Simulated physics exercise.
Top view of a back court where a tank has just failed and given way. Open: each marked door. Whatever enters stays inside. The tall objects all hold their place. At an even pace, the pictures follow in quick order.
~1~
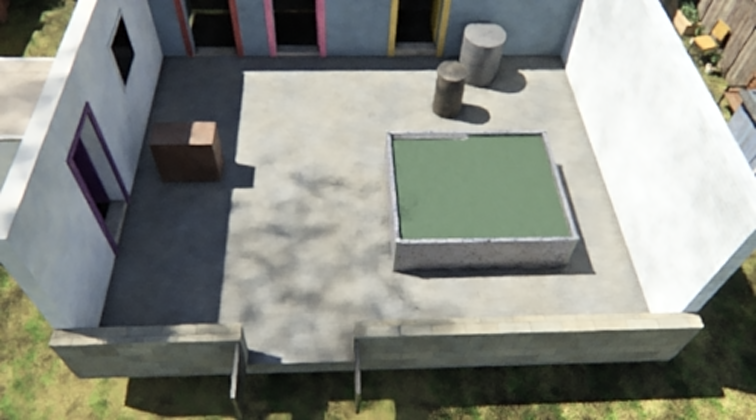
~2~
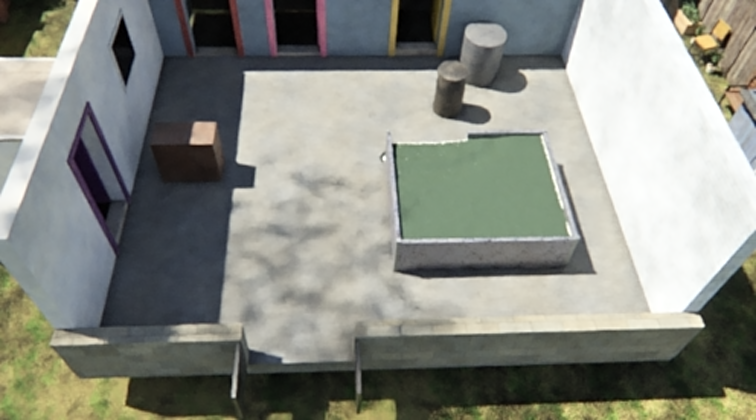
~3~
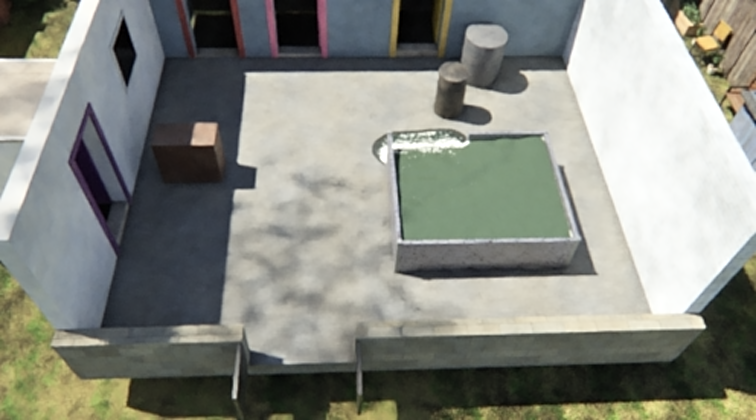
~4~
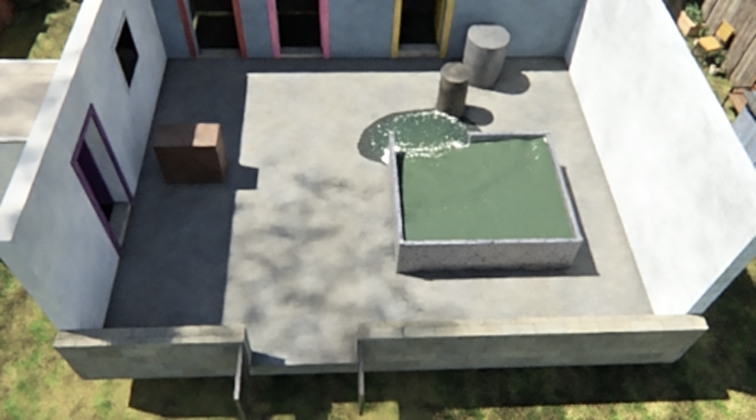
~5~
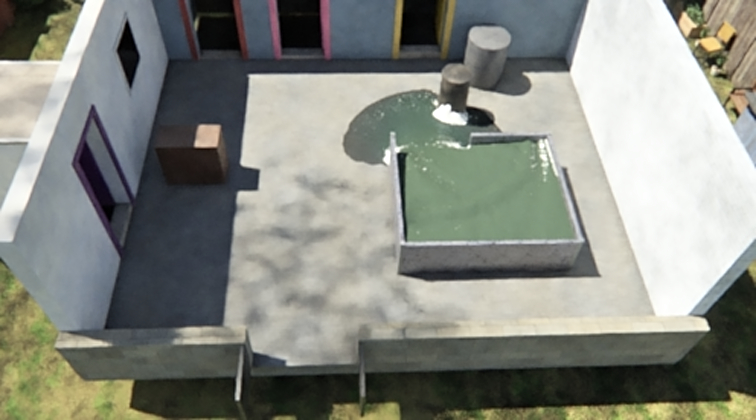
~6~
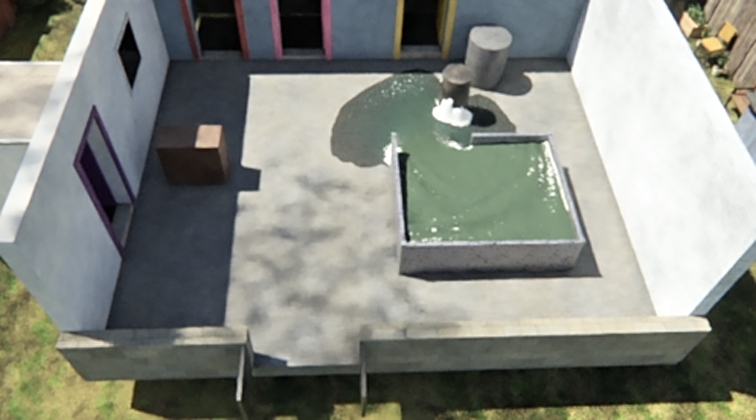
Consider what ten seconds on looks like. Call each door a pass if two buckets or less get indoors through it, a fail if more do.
Purple door: Pass, red door: Fail, yellow door: Fail, pink door: Fail.
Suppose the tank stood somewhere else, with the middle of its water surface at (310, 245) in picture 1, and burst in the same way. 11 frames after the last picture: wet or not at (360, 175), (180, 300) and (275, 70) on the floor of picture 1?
Taking the three spots in turn, I'd say spared, then spared, then drenched.
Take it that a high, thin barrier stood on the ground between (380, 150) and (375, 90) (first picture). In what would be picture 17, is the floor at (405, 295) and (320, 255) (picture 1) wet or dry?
Taking the points in order, the first is high and dry and the second is high and dry.
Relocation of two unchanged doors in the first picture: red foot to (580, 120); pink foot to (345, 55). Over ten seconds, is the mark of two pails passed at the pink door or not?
Well, the way I see it, the pink door crosses the threshold.
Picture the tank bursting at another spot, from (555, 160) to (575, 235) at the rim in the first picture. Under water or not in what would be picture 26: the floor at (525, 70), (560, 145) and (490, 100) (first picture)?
Point by point: Swamped, swamped and swamped.
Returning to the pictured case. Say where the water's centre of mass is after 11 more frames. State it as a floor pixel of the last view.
That puts it at around (440, 162).
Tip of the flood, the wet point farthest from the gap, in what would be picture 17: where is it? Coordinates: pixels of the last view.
Roughly (215, 60).
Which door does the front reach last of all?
It's the purple-painted one.
A moment on, water covers 20 % of the floor; the purple door not reached, the red door not reached, the yellow door over two buckets in, the pink door not reached.
Next, water covers 35 % of the floor; the purple door not reached, the red door wet at the sill, nothing in, the yellow door far over two buckets in, the pink door under two buckets in.
Then, water covers 45 % of the floor; the purple door not reached, the red door under two buckets in, the yellow door far over two buckets in, the pink door over two buckets in.
Later, water covers 65 % of the floor; the purple door wet at the sill, nothing in, the red door over two buckets in, the yellow door far over two buckets in, the pink door far over two buckets in.
In the end, water covers 95 % of the floor; the purple door wet at the sill, nothing in, the red door far over two buckets in, the yellow door far over two buckets in, the pink door far over two buckets in.
